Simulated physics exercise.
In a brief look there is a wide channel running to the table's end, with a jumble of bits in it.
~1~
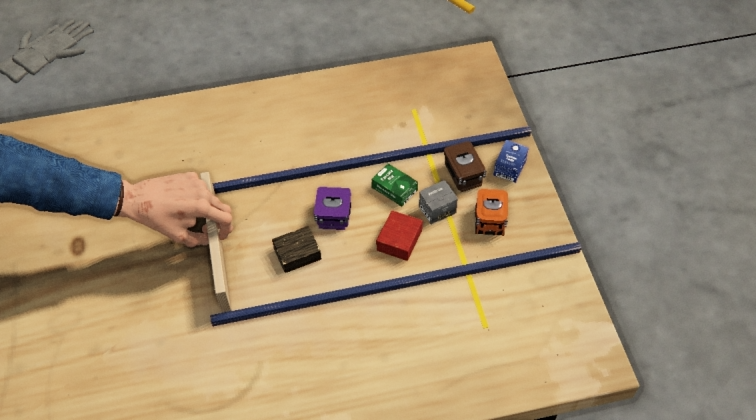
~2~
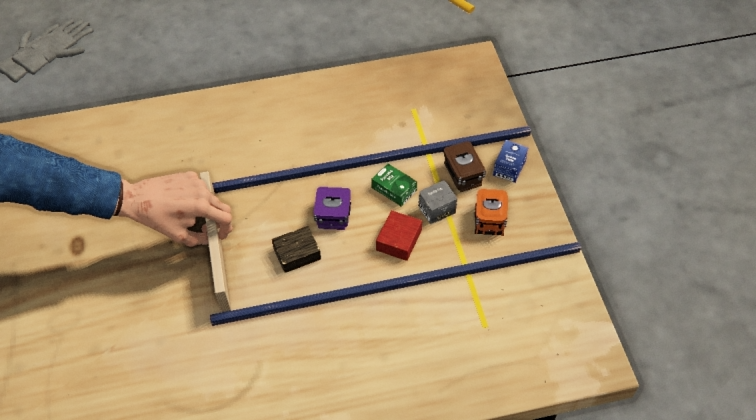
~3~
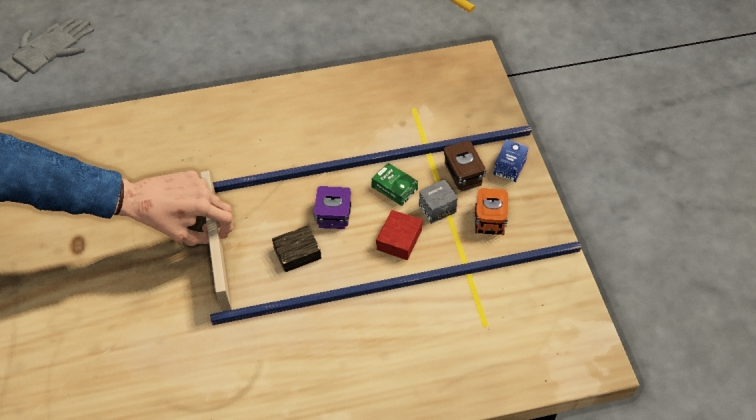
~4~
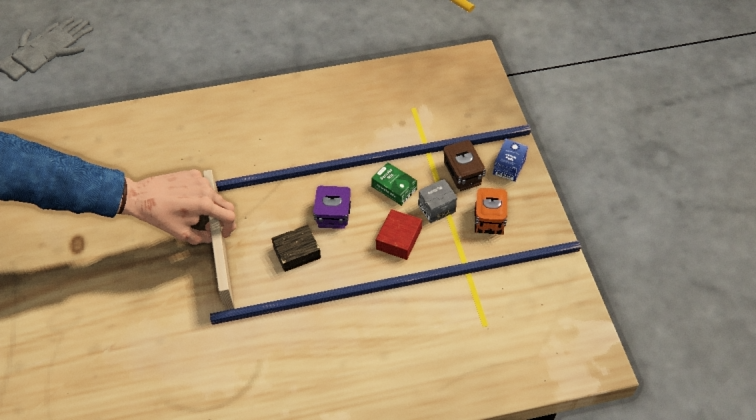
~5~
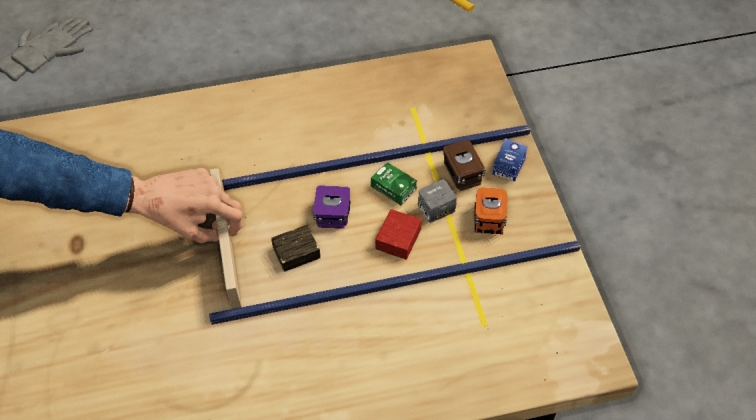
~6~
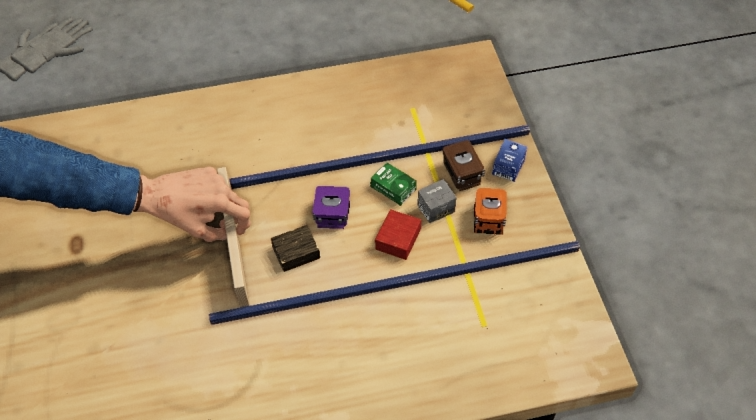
A hand in a blue sleeve grips an upright wooden board at the left of a light wood tabletop, seen from above at an angle over a grey floor. Between two dark blue rails lie black, purple, green, red, grey, brown, orange and blue blocks, with yellow tape crossing beneath. The hand slides the board slightly right, while the blocks and camera stay still.
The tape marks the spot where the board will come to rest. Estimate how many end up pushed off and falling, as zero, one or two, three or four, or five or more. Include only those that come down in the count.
Count them up and nothing's fallen, not one.
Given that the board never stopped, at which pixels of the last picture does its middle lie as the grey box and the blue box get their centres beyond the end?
The middle is at (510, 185) when it's the grey box, and at (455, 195) when it's the blue box.
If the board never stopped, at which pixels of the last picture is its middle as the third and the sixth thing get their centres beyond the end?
The middle is near (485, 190) first and near (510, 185) after.
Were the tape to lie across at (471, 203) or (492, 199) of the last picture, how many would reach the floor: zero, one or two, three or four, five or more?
In order: Either one or two, then three or four.
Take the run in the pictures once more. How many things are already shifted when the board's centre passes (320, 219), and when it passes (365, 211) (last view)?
By the first moment it's 2, by the second it's 5.
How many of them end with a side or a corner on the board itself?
Contact count: 2.
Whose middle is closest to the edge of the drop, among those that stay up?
Result - the blue box.
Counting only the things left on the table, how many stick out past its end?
As for overhanging, the count is 1.
Soon after, none off yet; blue box at rest near (510, 161); orange case at rest near (490, 211); brown case at rest near (463, 166).
Then, none off yet; blue box at rest near (510, 161); orange case at rest near (490, 211); brown case moving near (466, 161).
At rest, the number that fall off is zero.
